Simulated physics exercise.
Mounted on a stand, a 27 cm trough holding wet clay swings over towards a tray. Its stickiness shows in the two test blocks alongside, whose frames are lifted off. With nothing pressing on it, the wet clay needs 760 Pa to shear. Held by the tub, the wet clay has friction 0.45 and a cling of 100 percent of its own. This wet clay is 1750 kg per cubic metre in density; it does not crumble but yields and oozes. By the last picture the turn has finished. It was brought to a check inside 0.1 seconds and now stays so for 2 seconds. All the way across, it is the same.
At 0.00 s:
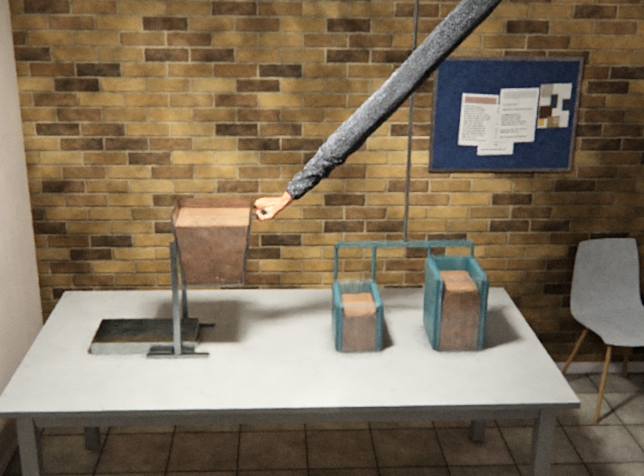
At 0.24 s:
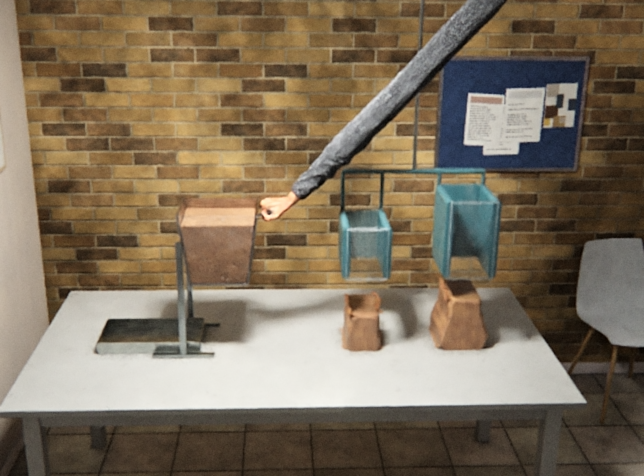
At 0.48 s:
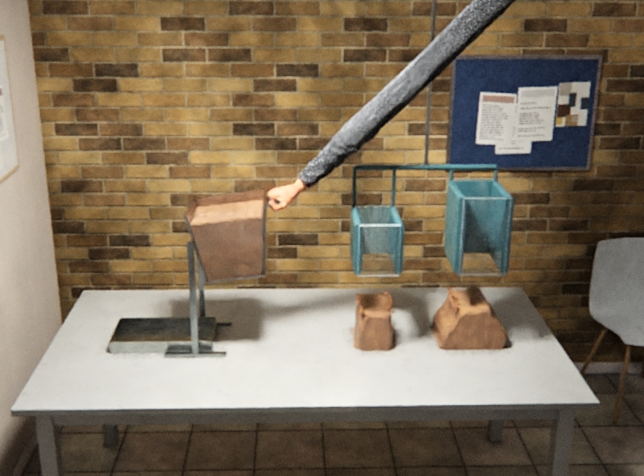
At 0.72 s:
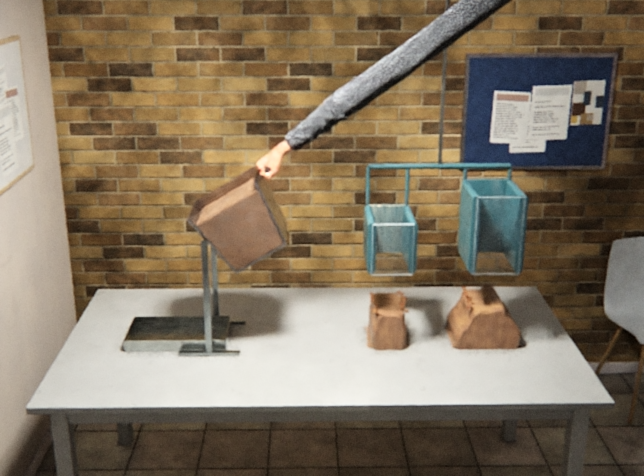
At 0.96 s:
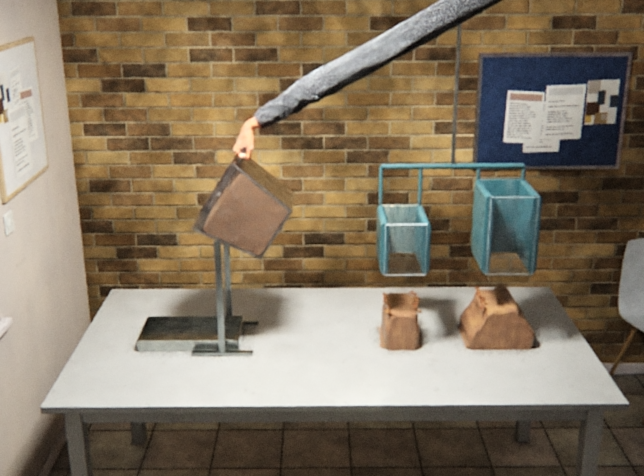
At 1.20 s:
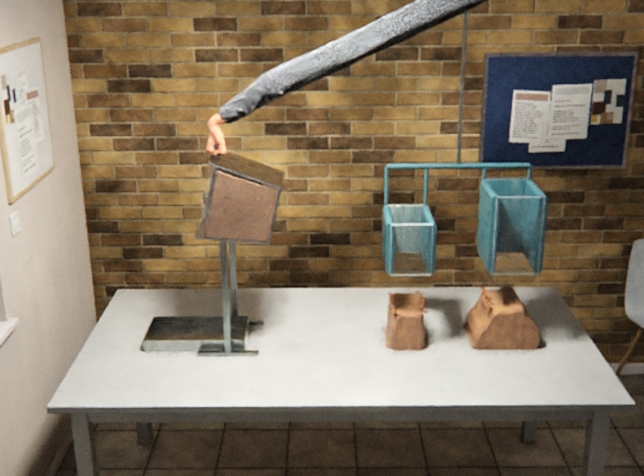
An arm in a grey sleeve reaches from the upper right to a brown trough of clay on a metal stand, at the left of a white table seen from slightly above, before a yellow-brown brick wall. Two teal casings lift off brown clay blocks at right, the larger block slumping and widening. The hand swings the trough's right side up and over leftward as the camera pans left.
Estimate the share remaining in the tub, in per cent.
I would say roughly 100 per cent remains in the tub.
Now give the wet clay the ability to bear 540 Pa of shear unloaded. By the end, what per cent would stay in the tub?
I'd say around 75 percent.
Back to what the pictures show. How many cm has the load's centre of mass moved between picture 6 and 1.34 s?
The change is near 1 cm.
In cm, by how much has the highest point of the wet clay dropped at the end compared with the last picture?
About 3 cm.
After 1.34 s, the tub is at 77 degrees and holds 100 %.
After 1.51 s, the tub is at 77 degrees and holds 100 %.
After 1.68 s, the tub is at 77 degrees and holds 100 %.
After 1.85 s, the tub is at 77 degrees and holds 100 %.
After 3.20 s, at the end, the tub is at 77 degrees and holds 100 %.
